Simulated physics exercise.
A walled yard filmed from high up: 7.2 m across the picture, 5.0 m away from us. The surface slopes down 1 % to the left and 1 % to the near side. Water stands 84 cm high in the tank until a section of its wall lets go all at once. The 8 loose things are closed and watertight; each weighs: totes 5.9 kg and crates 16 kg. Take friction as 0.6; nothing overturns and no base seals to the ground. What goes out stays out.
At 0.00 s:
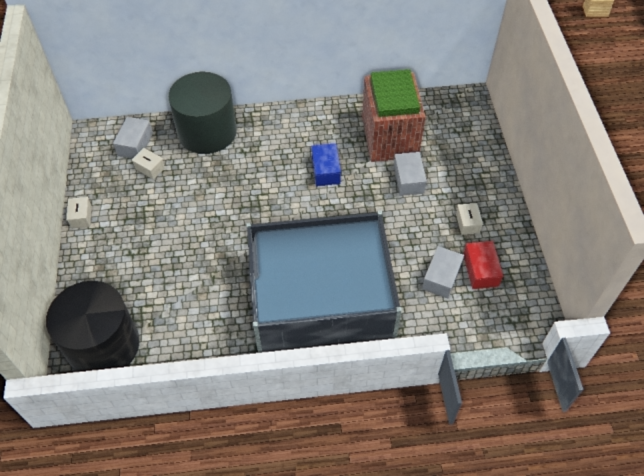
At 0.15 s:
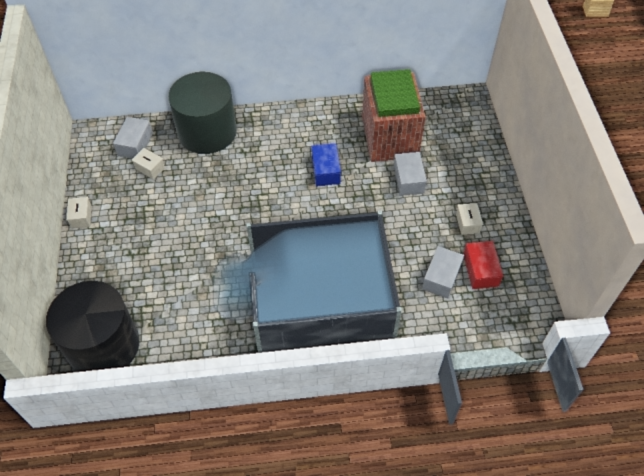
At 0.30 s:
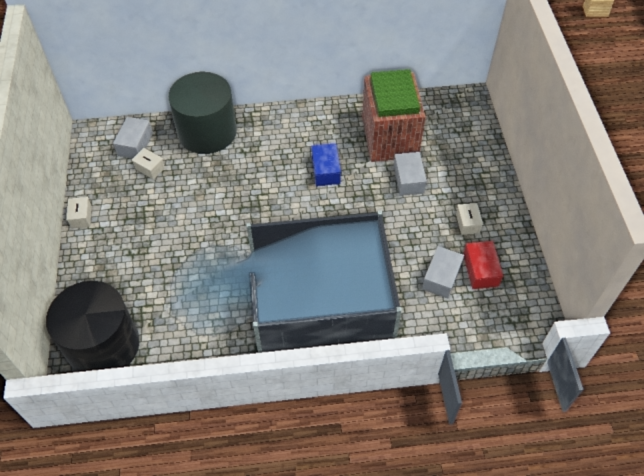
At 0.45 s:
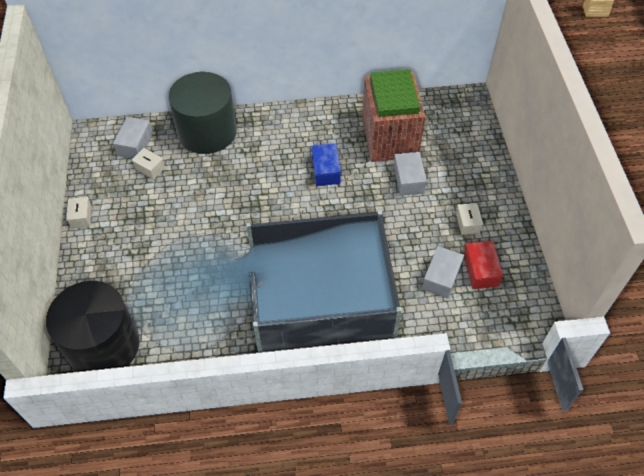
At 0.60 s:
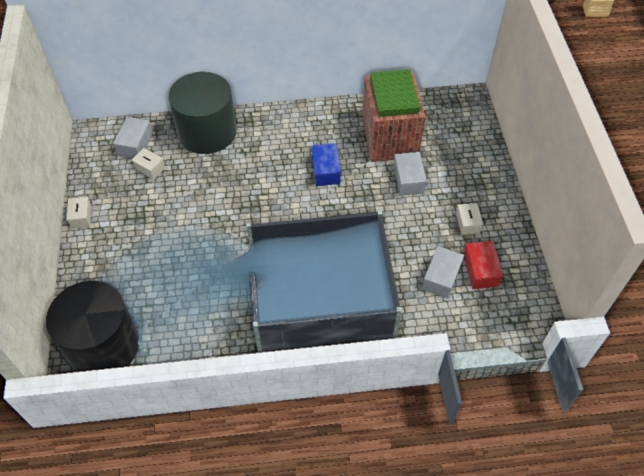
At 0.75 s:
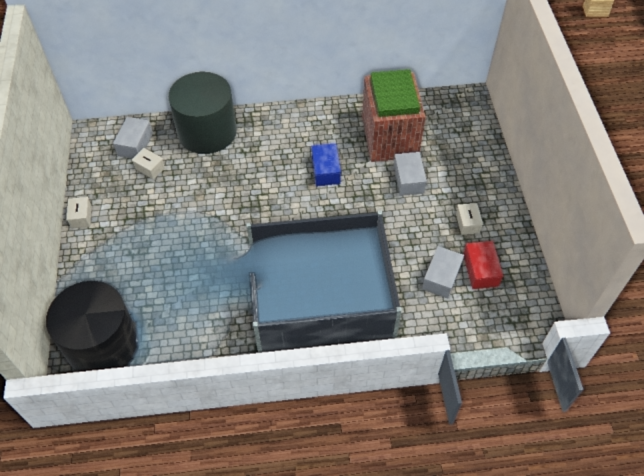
We see a walled, paved yard with crates, small boxes and a water-filled tank; water pours from the tank's left side and spreads leftward across the paving to the black cylinder, while the crates and boxes stay still.
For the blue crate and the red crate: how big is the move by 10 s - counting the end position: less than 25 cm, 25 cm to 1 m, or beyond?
The blue crate holds its place, the red crate holds its place.
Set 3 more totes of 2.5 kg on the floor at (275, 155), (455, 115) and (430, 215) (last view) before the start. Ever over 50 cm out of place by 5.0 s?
In turn: Short of it, less, short of it.
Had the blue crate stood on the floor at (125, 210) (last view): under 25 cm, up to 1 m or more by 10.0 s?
It ends far away.
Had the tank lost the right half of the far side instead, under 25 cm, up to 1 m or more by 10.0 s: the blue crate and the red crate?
In that case the blue crate travels far, the red crate travels far.
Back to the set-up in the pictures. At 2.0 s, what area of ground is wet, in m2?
Some 14 m2.
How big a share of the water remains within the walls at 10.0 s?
About 98 per cent.
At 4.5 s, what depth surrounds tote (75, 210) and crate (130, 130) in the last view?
Roughly 23 and 8 cm.
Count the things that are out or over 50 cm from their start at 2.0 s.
I count 1.
After 2.0 s the blue crate is near (326, 158), 0.0 m from its start, aground; the red crate is near (485, 259), 0.0 m from its start, aground; 0 of 8 are out; 1 afloat.
After 4.5 s the blue crate is near (326, 158), 0.0 m from its start, aground; the red crate is near (485, 259), 0.0 m from its start, aground; 0 of 8 are out; 3 afloat.
After 7.0 s the blue crate is near (326, 158), 0.0 m from its start, aground; the red crate is near (485, 259), 0.0 m from its start, aground; 0 of 8 are out; 3 afloat.
After 10.0 s the blue crate is near (326, 158), 0.0 m from its start, aground; the red crate is near (485, 259), 0.0 m from its start, aground; 0 of 8 are out; 3 afloat.
